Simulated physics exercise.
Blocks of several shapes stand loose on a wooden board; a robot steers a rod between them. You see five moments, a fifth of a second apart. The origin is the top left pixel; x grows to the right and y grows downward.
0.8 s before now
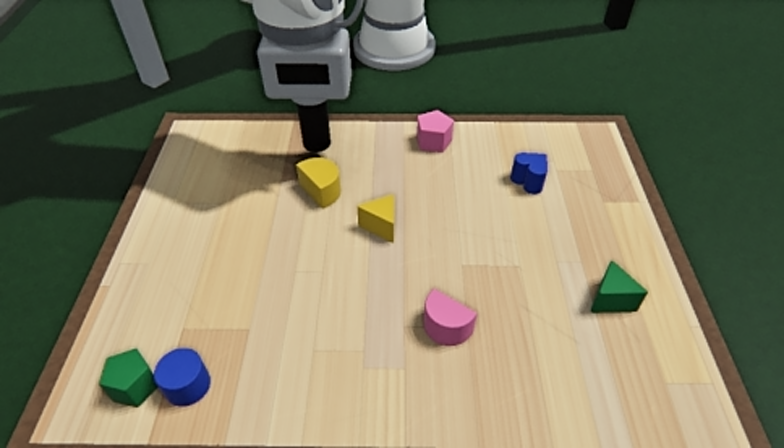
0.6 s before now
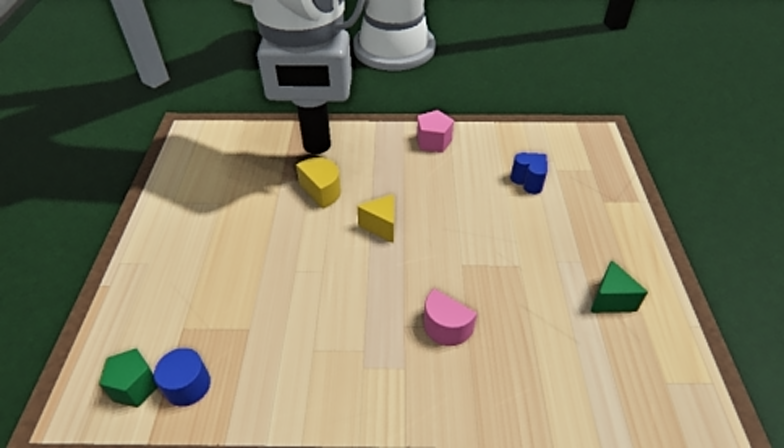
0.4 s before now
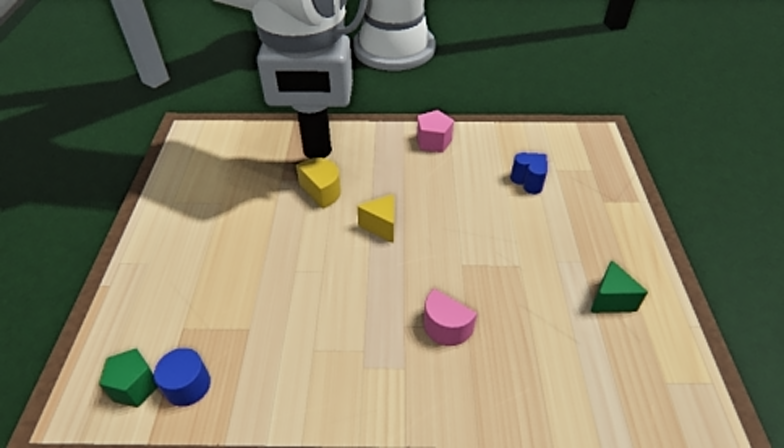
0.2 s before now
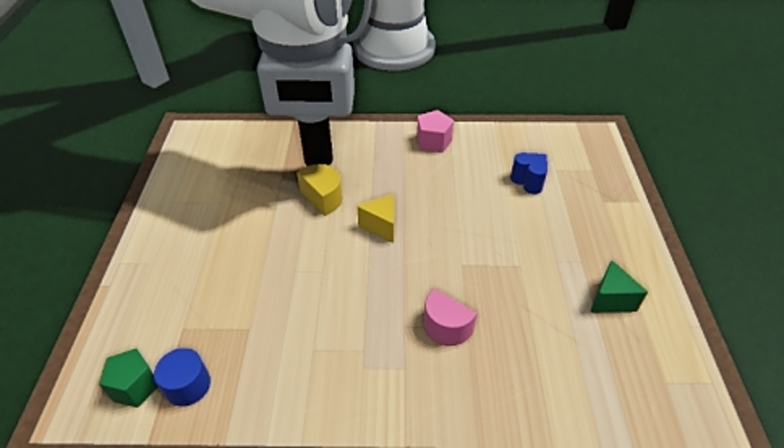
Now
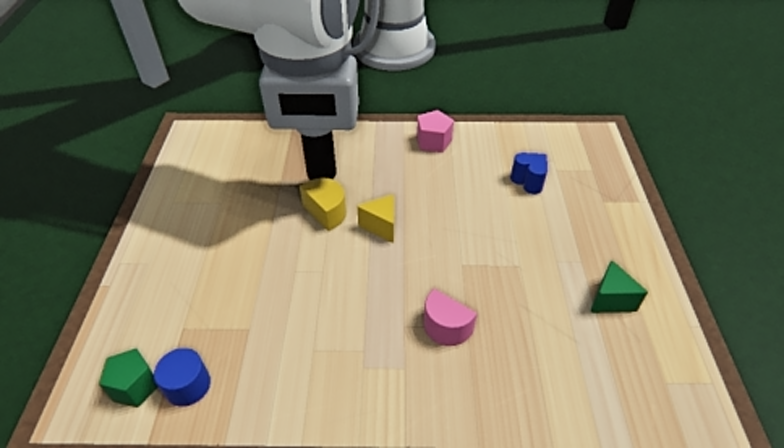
On a wooden board, a robot arm lowering its black rod toward the viewer, nudging a yellow half-round block slightly forward.
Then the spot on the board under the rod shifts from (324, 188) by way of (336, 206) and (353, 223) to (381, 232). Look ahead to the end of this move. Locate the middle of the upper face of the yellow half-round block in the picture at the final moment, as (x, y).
Top centre: (341, 233).
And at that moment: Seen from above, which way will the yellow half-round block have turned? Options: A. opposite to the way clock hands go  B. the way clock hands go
B - the way clock hands go.
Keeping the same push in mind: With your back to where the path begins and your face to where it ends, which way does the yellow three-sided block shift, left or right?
Off to the left side.
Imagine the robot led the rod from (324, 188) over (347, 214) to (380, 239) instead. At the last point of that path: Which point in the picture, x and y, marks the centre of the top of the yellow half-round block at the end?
Around pixel (341, 235).
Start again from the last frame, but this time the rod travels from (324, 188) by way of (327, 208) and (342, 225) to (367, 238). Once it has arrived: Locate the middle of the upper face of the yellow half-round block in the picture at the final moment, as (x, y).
So, by the moment the path ends, you'll find the top centre of the yellow half-round block at (347, 244).
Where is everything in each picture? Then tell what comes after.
The first picture shows rod tip at (317, 144); block tops, yellow half-round block at (320, 170); yellow three-sided block at (381, 207).
The second picture shows rod at (317, 146); blocks unchanged.
The third picture shows rod at (318, 151); blocks unchanged.
The fourth picture shows rod at (319, 160); yellow half-round block at (321, 177).
The fifth picture shows rod at (322, 174); yellow half-round block at (324, 191); yellow three-sided block at (381, 207).
On the path given first. One third of the way, rod at (334, 192); yellow half-round block at (332, 212), turned 15° clockwise.
Two thirds of the way, rod at (352, 210); yellow half-round block at (339, 231), turned 40° clockwise; yellow three-sided block at (387, 209), turned 15° anticlockwise.
At the end, rod at (380, 219); yellow half-round block at (341, 233), turned 50° clockwise; yellow three-sided block at (410, 215), turned 55° anticlockwise.
